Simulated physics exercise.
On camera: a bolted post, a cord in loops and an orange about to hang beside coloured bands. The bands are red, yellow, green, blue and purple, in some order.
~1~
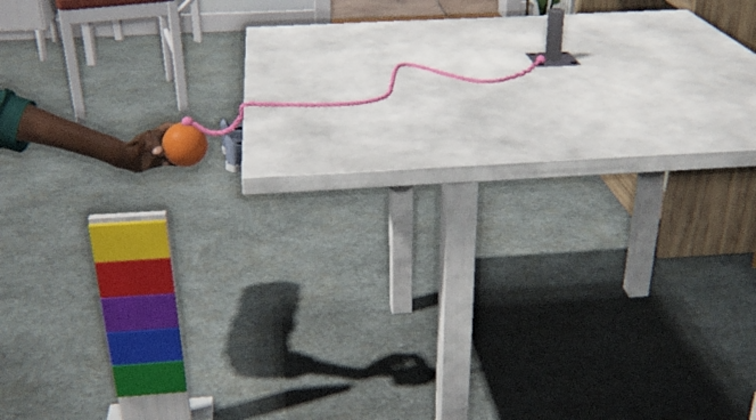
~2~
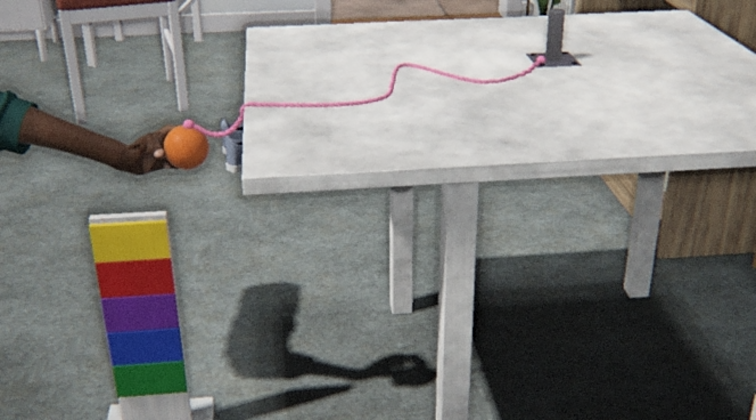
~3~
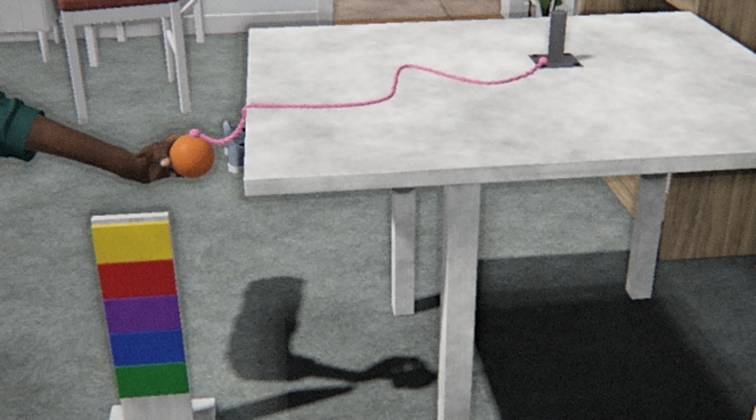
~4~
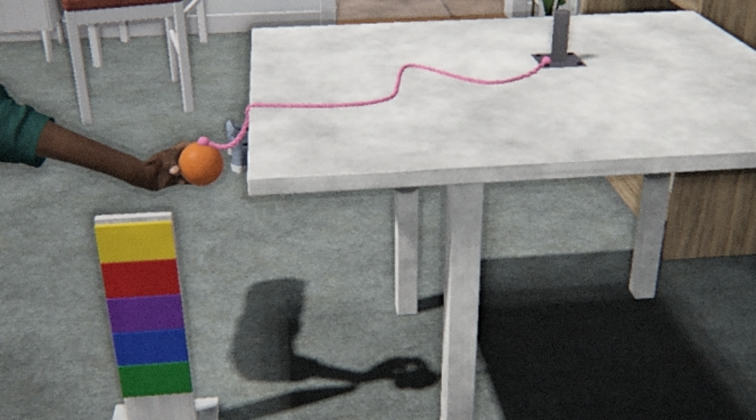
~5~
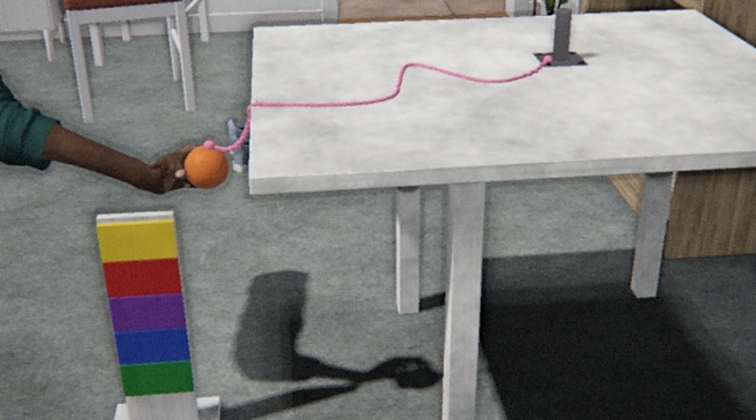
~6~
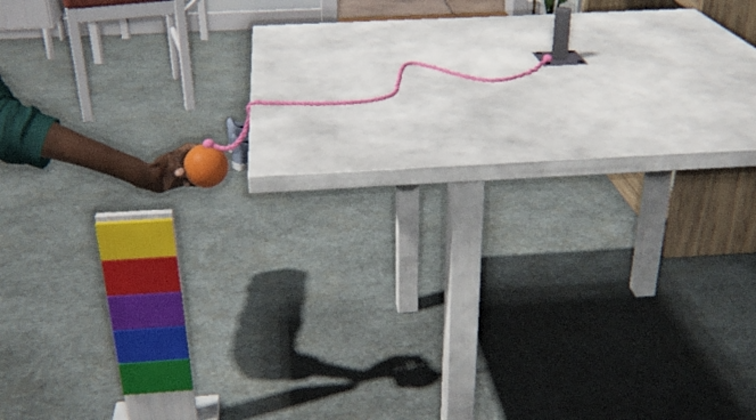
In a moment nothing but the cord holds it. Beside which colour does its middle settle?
Its middle rests at the purple band.
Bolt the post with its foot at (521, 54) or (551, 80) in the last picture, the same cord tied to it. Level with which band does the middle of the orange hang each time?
In that order: Blue; blue.
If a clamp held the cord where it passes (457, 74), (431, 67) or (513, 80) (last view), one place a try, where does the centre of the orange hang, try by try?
The places are (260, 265), (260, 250) and (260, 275).
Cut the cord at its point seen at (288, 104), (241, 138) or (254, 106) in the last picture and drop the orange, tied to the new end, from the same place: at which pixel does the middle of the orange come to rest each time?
Try by try, around (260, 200), (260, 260) and (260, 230).
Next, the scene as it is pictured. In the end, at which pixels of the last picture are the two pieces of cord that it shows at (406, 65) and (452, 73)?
About (356, 80), and the other about (413, 74).
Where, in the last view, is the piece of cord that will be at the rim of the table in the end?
That spot is around (382, 99).
Soon after, orange near (265, 287); level with purple.
Then, orange near (261, 292); level with purple.
At rest, orange near (265, 292); level with purple. The purple one.
